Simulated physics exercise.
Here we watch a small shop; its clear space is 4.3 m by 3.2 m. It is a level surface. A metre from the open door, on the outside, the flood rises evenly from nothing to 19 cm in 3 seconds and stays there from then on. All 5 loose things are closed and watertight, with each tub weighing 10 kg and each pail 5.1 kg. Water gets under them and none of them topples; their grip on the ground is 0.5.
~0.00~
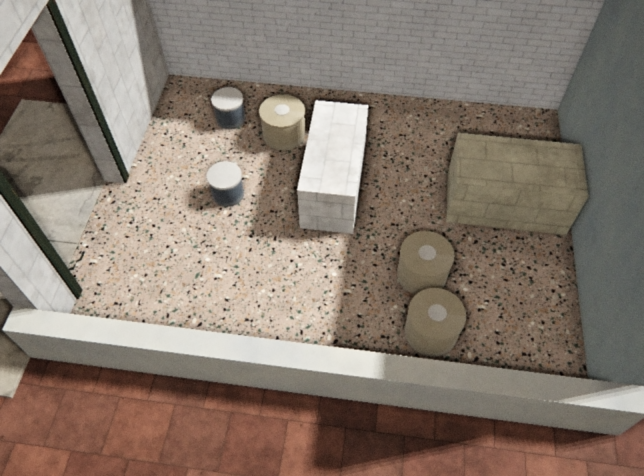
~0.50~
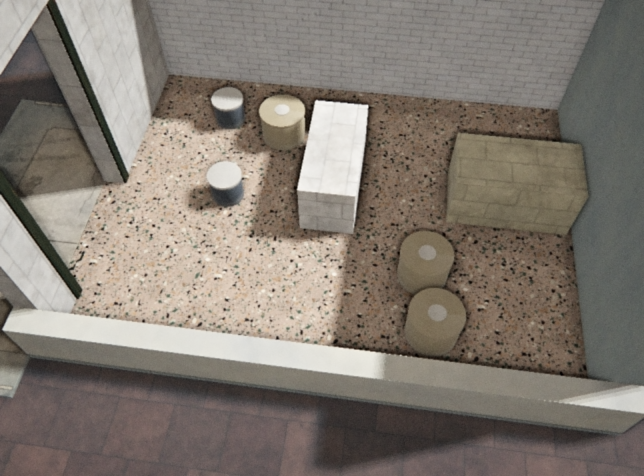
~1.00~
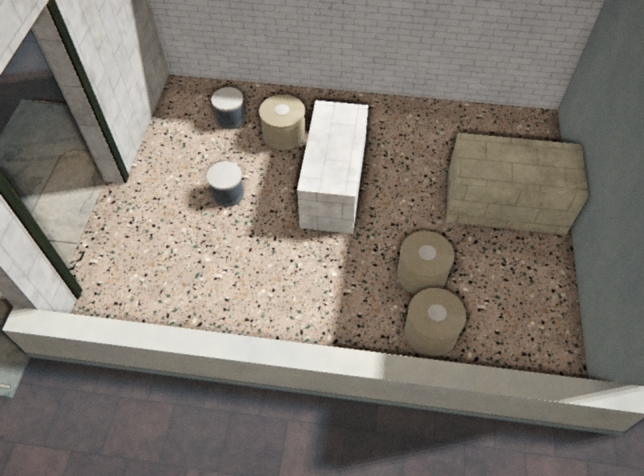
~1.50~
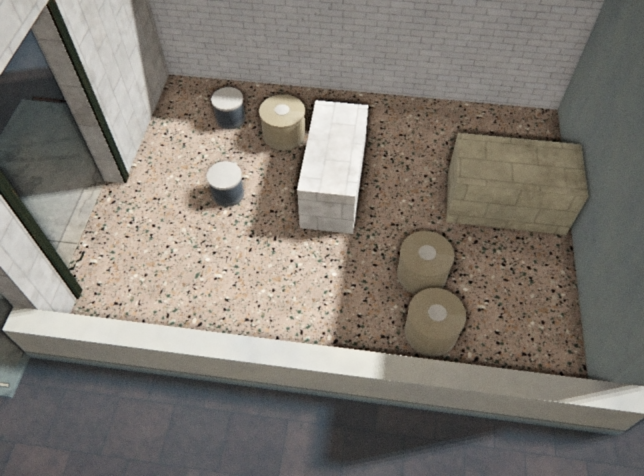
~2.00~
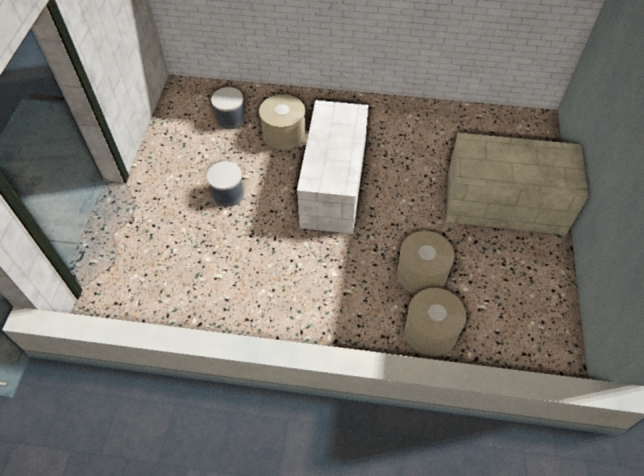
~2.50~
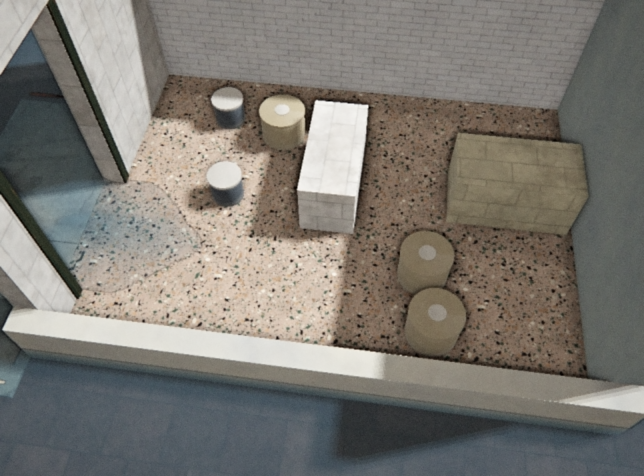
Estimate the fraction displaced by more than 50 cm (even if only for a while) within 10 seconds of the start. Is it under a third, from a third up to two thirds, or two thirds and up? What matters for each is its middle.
I'm guessing the result is most.
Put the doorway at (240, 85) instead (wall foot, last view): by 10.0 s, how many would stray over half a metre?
The answer then is 4.
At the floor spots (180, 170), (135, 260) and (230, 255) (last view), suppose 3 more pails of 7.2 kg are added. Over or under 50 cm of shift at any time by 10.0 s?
Result, in listed order: Not exceeded / exceeded / exceeded.
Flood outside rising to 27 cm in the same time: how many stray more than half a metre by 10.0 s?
The answer would then be 5.
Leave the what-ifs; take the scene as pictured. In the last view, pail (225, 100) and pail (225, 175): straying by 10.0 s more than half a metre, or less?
First not as far, then farther.
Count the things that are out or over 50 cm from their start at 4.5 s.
Count then: 1.
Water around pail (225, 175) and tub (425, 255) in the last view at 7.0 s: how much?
Close to 5 and 8 centimetres.
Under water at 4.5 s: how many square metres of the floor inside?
Around 6.5 m2 of it.
After 3.5 s 0 of 5 are over 50 cm from their spots; 0 afloat.
After 4.5 s 1 of 5 are over 50 cm from their spots; 1 afloat.
After 7.0 s 4 of 5 are over 50 cm from their spots; 2 afloat.
After 10.0 s 4 of 5 are over 50 cm from their spots, and 4 have been at some point; 2 afloat.
